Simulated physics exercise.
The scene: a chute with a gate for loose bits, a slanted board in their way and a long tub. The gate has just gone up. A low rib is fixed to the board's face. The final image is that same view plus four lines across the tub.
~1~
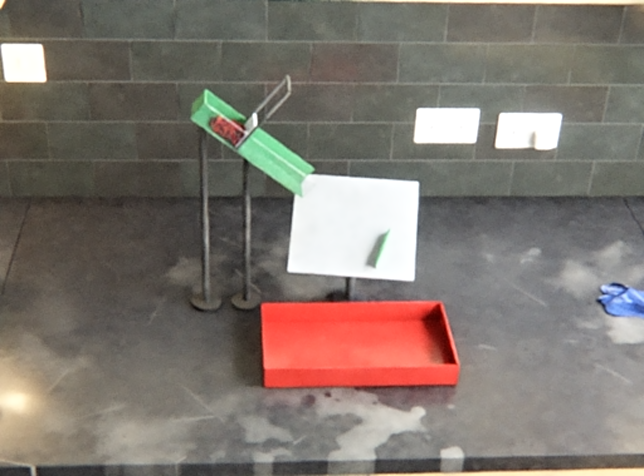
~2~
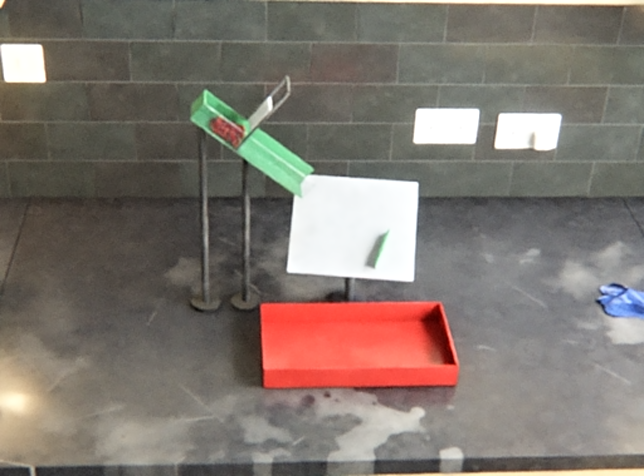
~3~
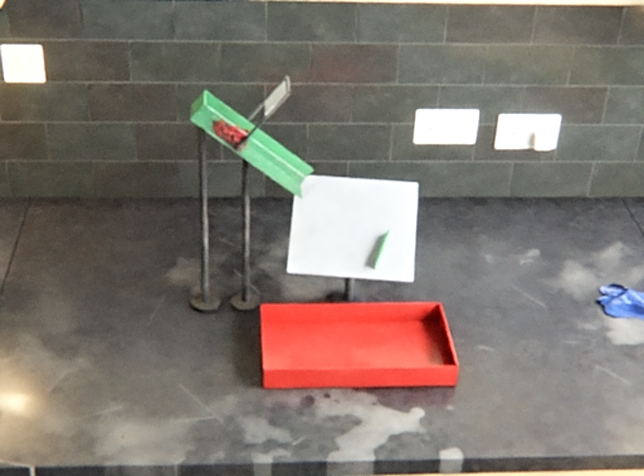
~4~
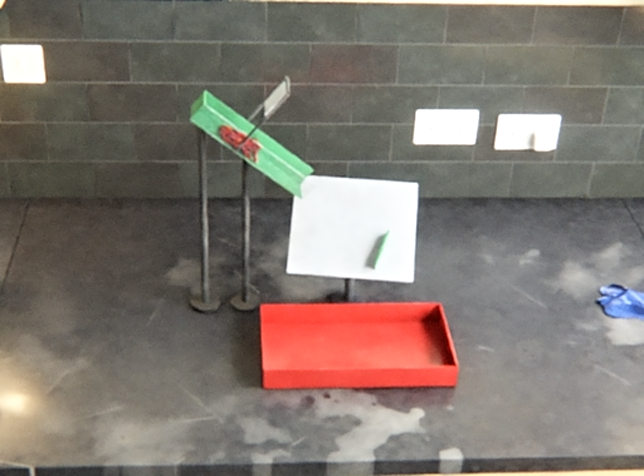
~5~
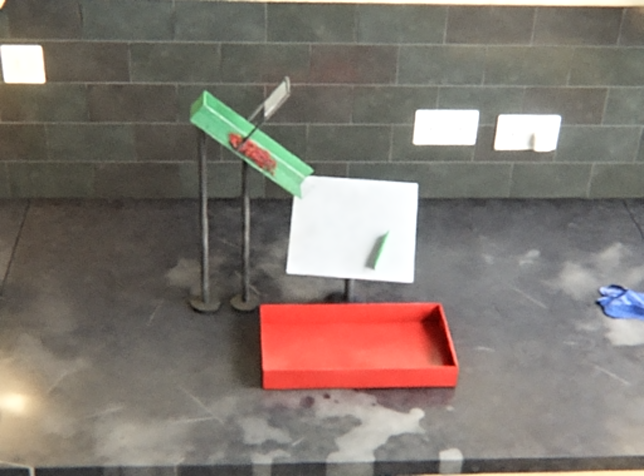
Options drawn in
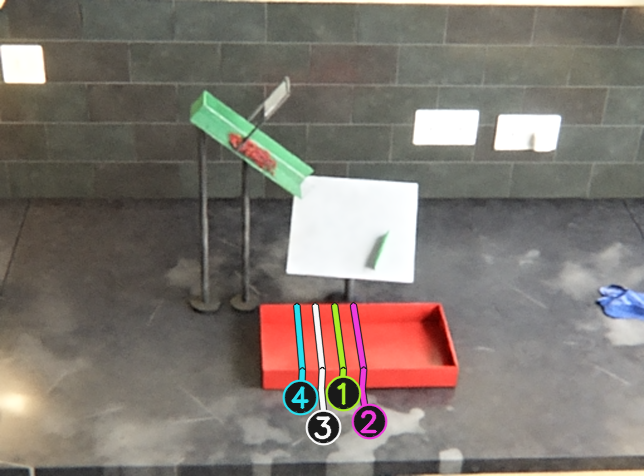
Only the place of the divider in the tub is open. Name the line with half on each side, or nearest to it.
2 is best.
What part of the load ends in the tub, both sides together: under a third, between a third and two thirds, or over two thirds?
It is over two thirds.
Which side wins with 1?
Right.
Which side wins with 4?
Right.
On the marked copy, line 1 crosses the front rim at (343, 369); line 2 crosses the front rim at (363, 368); line 3 crosses the front rim at (322, 369); line 4 crosses the front rim at (302, 369).
For line 1, of what is caught, about a tenth on the left of the divider, almost all on the right.
For line 2, of what is caught, roughly half on the left of the divider, roughly half on the right.
For line 3, of what is caught, not one piece on the left of the divider, every piece on the right.
For line 4, of what is caught, not one piece on the left of the divider, every piece on the right.
